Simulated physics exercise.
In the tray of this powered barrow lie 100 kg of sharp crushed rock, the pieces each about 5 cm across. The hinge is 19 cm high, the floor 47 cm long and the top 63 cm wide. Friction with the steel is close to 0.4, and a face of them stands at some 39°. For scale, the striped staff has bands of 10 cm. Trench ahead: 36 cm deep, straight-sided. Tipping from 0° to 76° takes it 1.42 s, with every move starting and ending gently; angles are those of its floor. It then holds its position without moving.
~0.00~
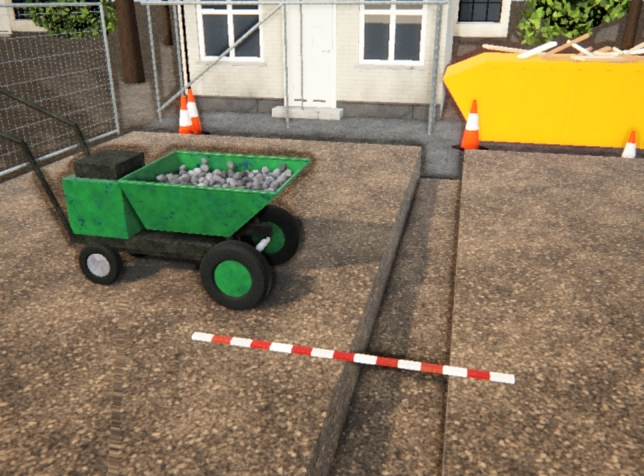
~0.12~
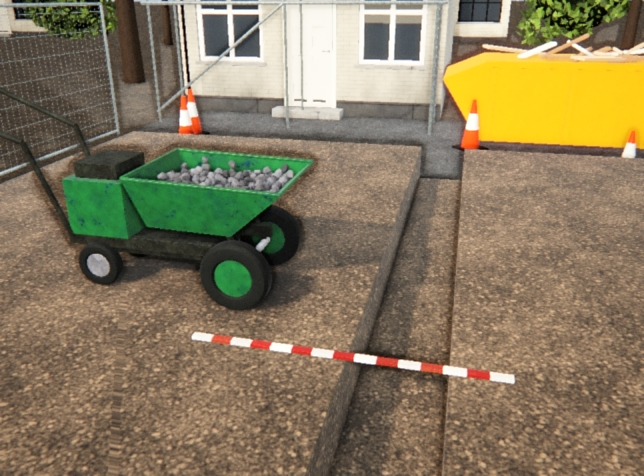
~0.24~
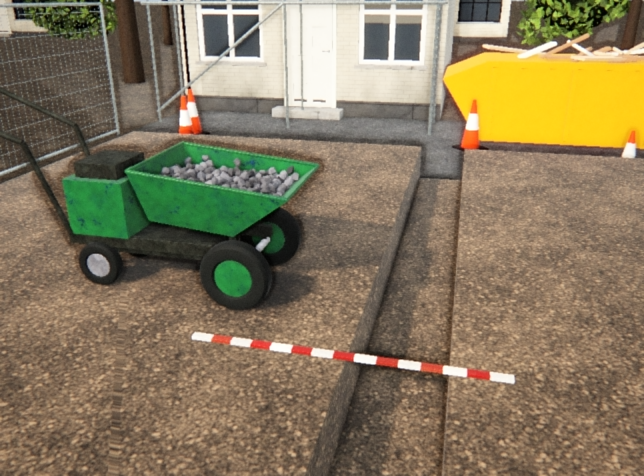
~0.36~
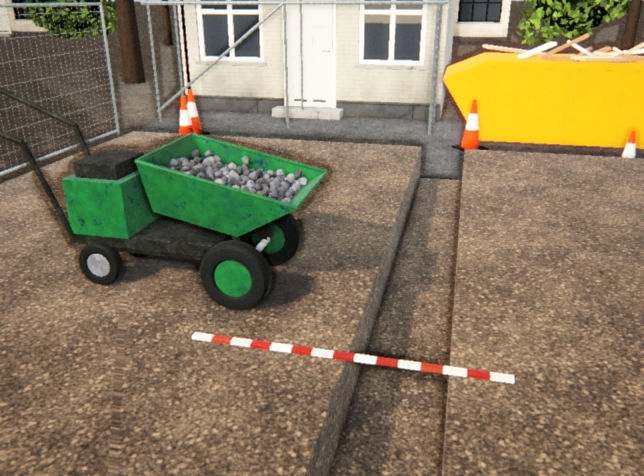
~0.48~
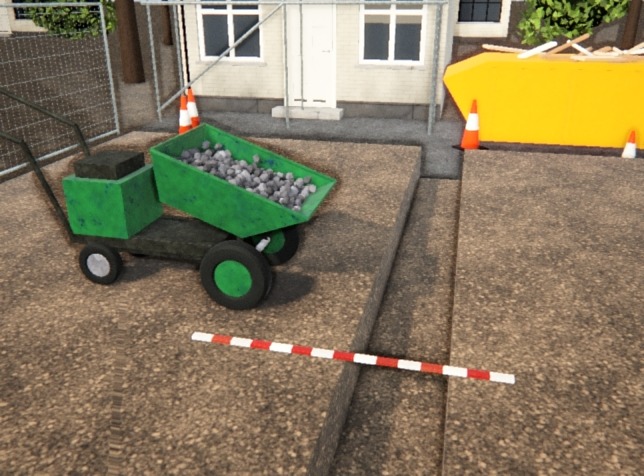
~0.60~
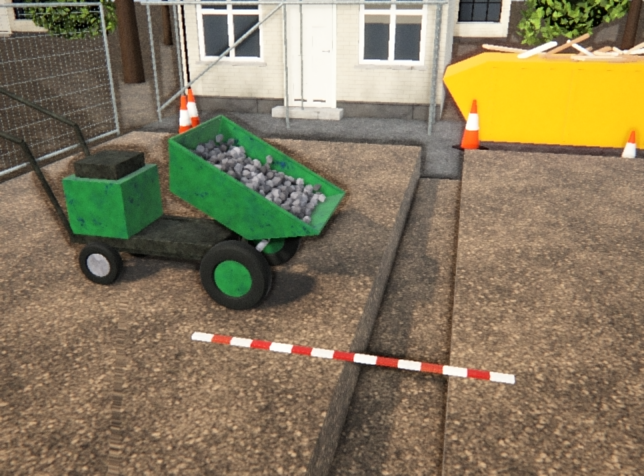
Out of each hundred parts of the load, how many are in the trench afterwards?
About 56 out of 100.
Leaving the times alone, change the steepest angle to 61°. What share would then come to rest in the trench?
It would be close to 70 percent.
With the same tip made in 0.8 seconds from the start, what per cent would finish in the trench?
I'd put it at roughly 65 per cent.
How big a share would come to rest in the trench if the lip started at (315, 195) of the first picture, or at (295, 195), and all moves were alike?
I'd expect close to 100 per cent at the first and 100 per cent at the second.
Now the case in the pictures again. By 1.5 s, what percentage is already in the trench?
About 30 per cent by then.
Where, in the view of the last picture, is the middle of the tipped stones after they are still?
Centre estimate: Around (402, 353).
After 1.1 s the floor is at 64°; 100 % in the tray; the foremost stones are at (346, 267).
After 1.5 s the floor is at 76°; 60 % in the tray, 11 % short of the trench, 30 % in the trench; the foremost stones are at (436, 362).
After 1.9 s the floor is at 76°; 39 % in the tray, 10 % short of the trench, 51 % in the trench; the foremost stones are at (444, 372).
After 3.8 s the floor is at 76°; 34 % in the tray, 10 % short of the trench, 56 % in the trench; the foremost stones are at (445, 385).
